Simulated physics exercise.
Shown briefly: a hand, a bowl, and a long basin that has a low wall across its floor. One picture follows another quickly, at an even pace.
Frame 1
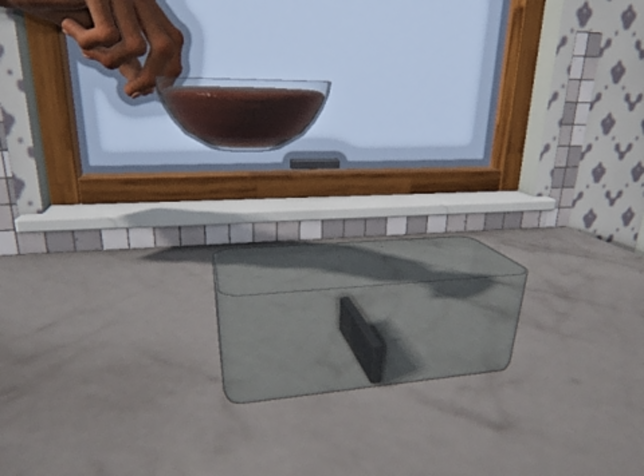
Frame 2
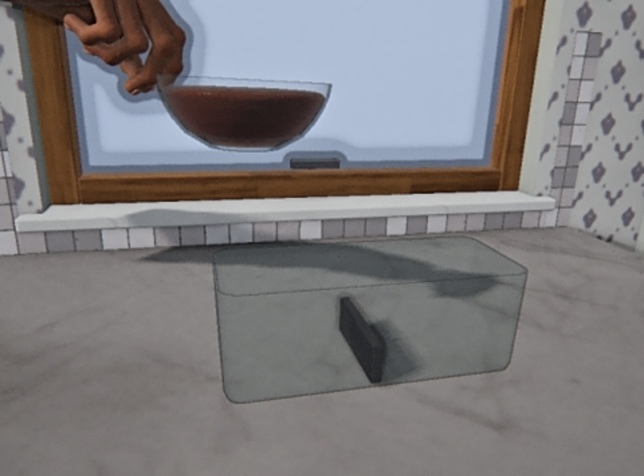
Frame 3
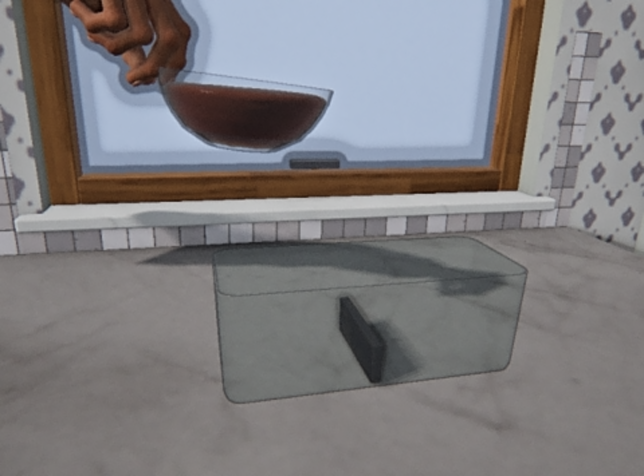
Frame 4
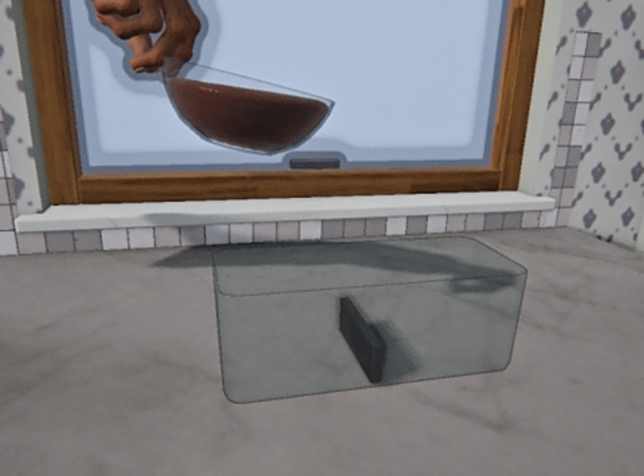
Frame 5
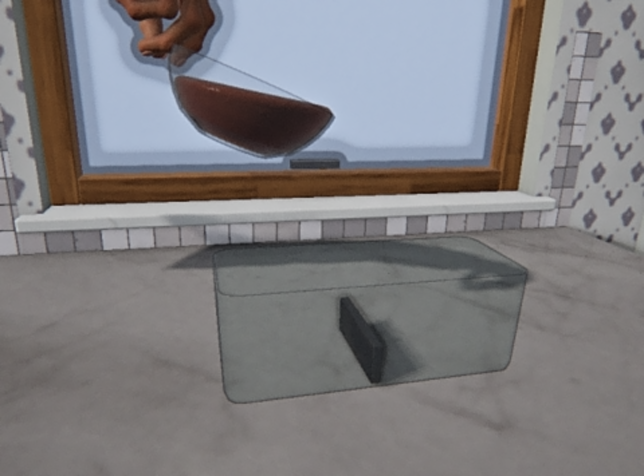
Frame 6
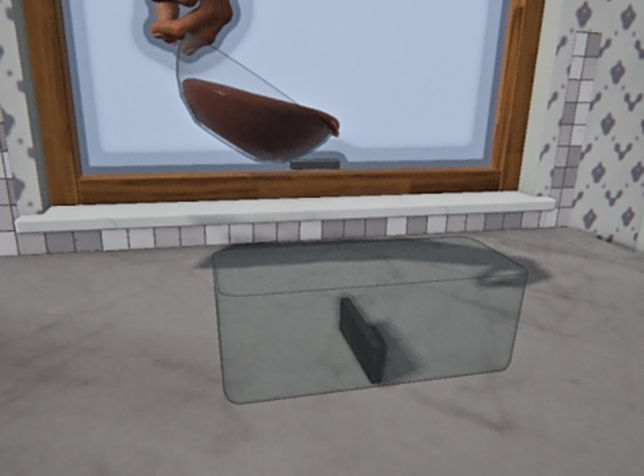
A brown hand holds a clear glass bowl of reddish-brown liquid before a wood-framed window, seen from a still, level view across a grey marbled counter. Below sits a long, clear, greenish-grey basin with a low dark wall across its floor, between patterned walls. The hand shifts right and tilts the bowl rightward, slowly then faster, until liquid slips over its lowered right edge.
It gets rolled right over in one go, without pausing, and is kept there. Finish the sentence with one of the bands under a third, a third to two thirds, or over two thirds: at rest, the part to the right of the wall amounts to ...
At rest, the part to the right of the wall amounts to a third to two thirds.
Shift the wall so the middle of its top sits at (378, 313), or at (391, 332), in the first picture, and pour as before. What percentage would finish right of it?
The first position gives around 30 percent, the second around 30 percent.
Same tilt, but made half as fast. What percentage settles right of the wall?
Around 70 in a hundred.
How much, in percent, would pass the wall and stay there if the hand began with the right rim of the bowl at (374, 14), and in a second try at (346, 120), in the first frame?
75 %, 65 %.
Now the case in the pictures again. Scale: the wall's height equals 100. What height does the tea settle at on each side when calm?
On the left roughly 30, on the right roughly 40.
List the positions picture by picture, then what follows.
The first picture shows tilt 0°; pouring edge (327, 84); surface from (160, 90) to (322, 93); the long basin's rim runs from (215, 273) to (498, 254); the wall's top is at (360, 320).
The second picture shows tilt 1°; pouring edge (328, 86); surface from (161, 88) to (322, 94).
The third picture shows tilt 6°; pouring edge (329, 93); surface from (162, 85) to (323, 98).
The fourth picture shows tilt 13°; pouring edge (331, 104); surface from (167, 80) to (325, 103).
The fifth picture shows tilt 22°; pouring edge (331, 118); surface from (173, 77) to (327, 109); 1 per cent is over the edge.
The sixth picture shows tilt 33°; pouring edge (328, 134); surface from (181, 80) to (310, 114); 7 per cent is over the edge.
A moment on, the tilt is 92° and 7 per cent is still to pour, 4 is left of the wall and 32 right of it.
Next, the tilt is 95° and 0 per cent is still to pour, 30 is left of the wall and 61 right of it.
Then the tilt is 95° and 0 per cent is still to pour, 35 is left of the wall and 53 right of it.
Later the tilt is 95° and 0 per cent is still to pour, 38 is left of the wall and 55 right of it.
Finally, 39 per cent lies left of the wall, 55 right of it and 6 outside.
